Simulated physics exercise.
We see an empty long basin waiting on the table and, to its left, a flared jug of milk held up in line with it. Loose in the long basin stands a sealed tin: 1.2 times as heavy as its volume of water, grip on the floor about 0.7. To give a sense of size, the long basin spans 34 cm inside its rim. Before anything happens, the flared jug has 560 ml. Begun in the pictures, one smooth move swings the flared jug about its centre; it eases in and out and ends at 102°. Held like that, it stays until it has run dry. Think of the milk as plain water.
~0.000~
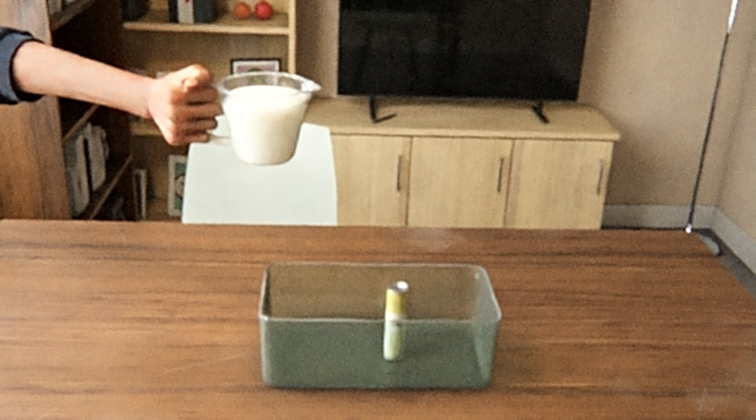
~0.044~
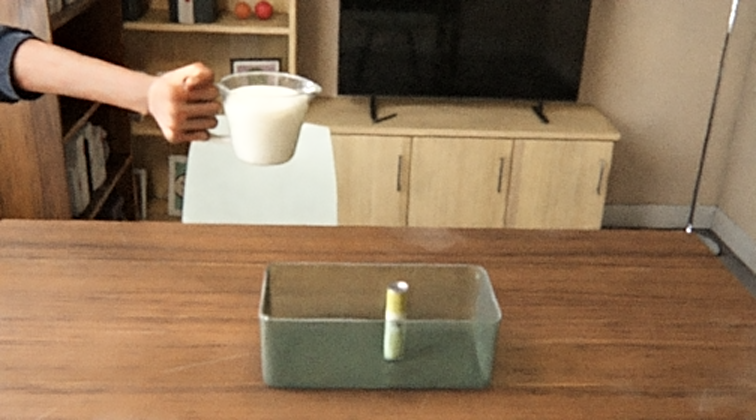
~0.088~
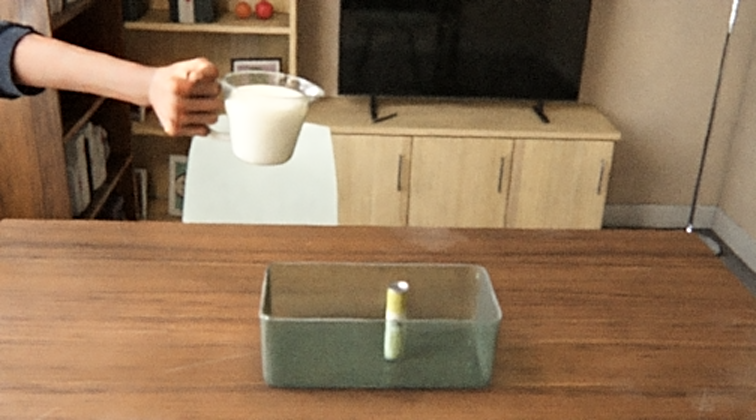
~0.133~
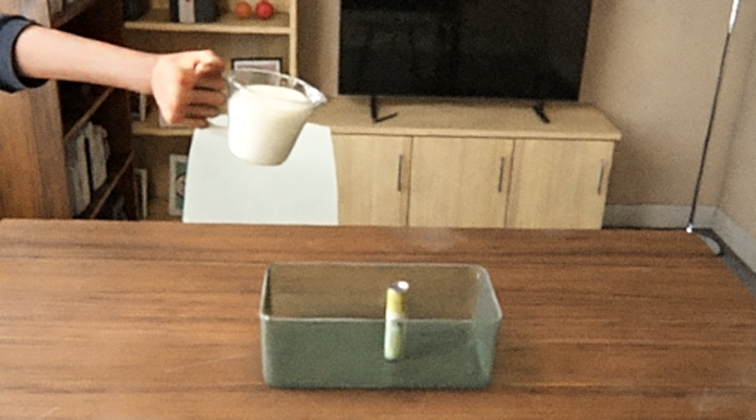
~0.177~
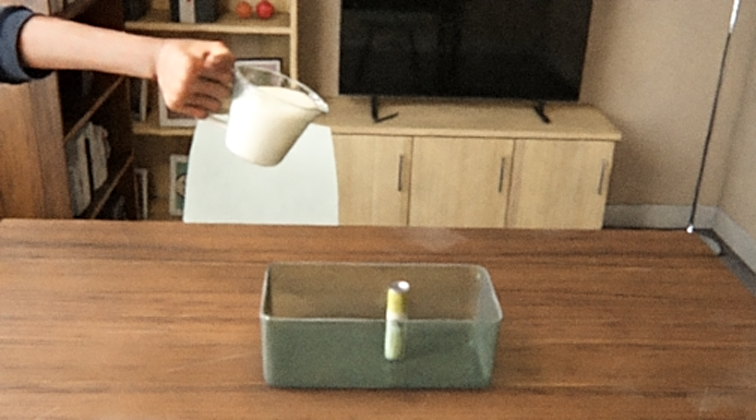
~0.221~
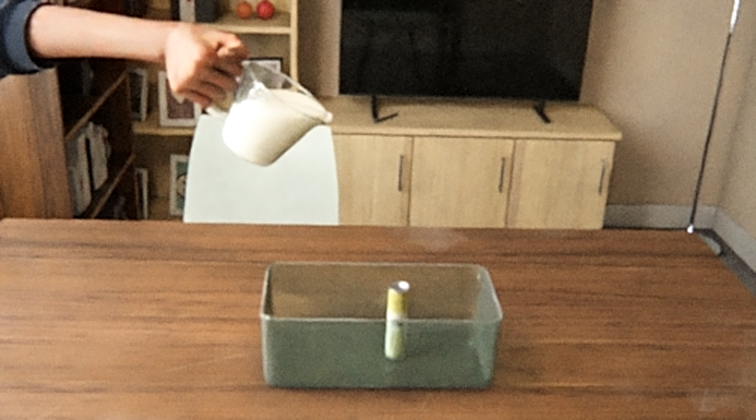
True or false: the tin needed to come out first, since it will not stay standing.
True.
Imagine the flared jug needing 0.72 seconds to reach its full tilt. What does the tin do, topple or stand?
The tin would overturn.
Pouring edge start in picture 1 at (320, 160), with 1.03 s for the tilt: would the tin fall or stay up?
Then the tin remains standing.
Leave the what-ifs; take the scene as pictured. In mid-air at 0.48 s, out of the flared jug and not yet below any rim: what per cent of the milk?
54 %.
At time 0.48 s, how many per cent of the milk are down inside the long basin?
Estimate - around 8 in a hundred parts.
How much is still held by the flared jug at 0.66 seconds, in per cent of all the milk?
Around 5 in a hundred is still there.
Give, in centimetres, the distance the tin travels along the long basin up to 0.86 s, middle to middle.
Close to 8 cm.
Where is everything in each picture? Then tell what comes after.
In the first frame, it leans 0°; its right rim is at (320, 87); the milk meets the walls at (225, 95) and (307, 97); the long basin's rim runs from (264, 290) to (492, 293); the tin's top is at (397, 290).
In the second frame, it leans 2°; its right rim is at (321, 89); the milk meets the walls at (225, 94) and (307, 98).
In the third frame, it leans 6°; its right rim is at (324, 93); the milk meets the walls at (228, 92) and (309, 99).
In the fourth frame, it leans 13°; its right rim is at (328, 100); the milk meets the walls at (233, 92) and (314, 101).
In the fifth frame, it leans 22°; its right rim is at (331, 110); the milk meets the walls at (235, 95) and (321, 105).
In the sixth frame, it leans 33°; its right rim is at (332, 122); the milk meets the walls at (235, 103) and (330, 116); 1 per cent is over the edge.
By 0.48 s the tilt is 95° and 39 per cent is still to pour; the tin stands where it began.
By 0.66 s the tilt is 102° and 5 per cent is still to pour; the tin leans 10°.
By 0.86 s the tilt is 102° and 0 per cent is still to pour; the tin lies on its side.
By 1.07 s the tilt is 102° and 0 per cent is still to pour; the tin lies on its side.
At rest the tin lies on its side.
